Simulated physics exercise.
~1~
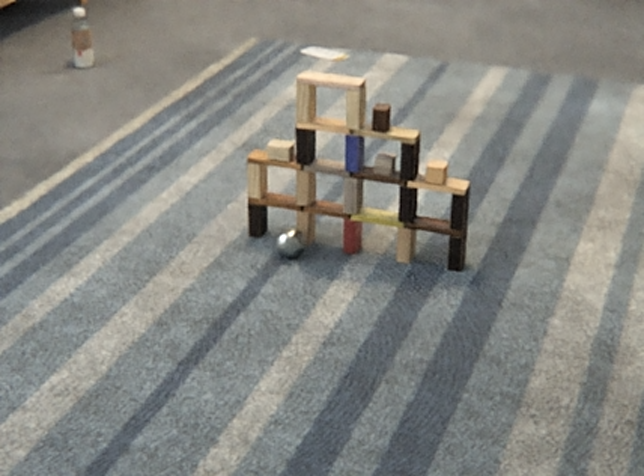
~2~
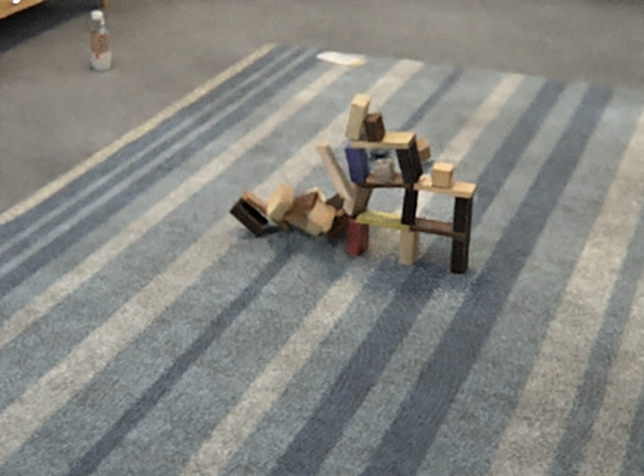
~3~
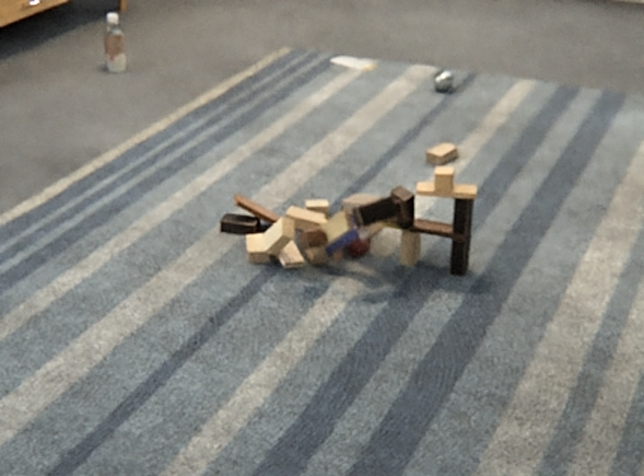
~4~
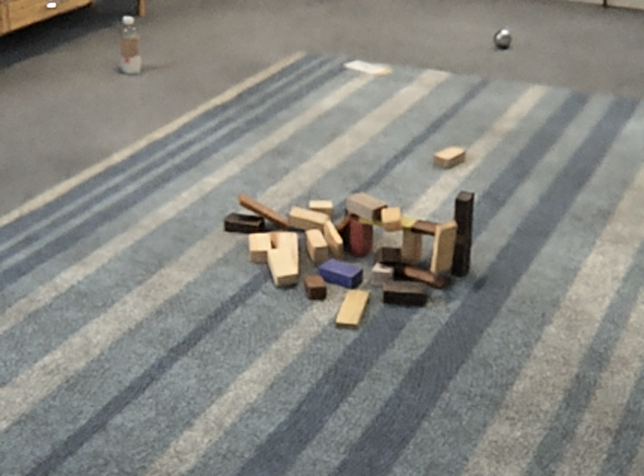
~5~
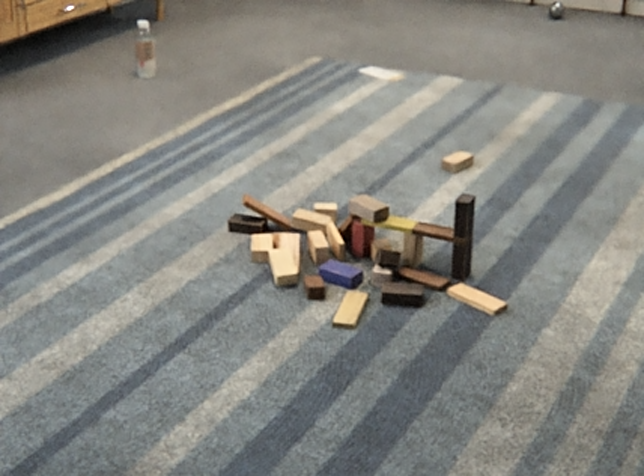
Block tower on a striped rug collapsing from left to right as a steel ball rolls through, leaving one dark stack standing.
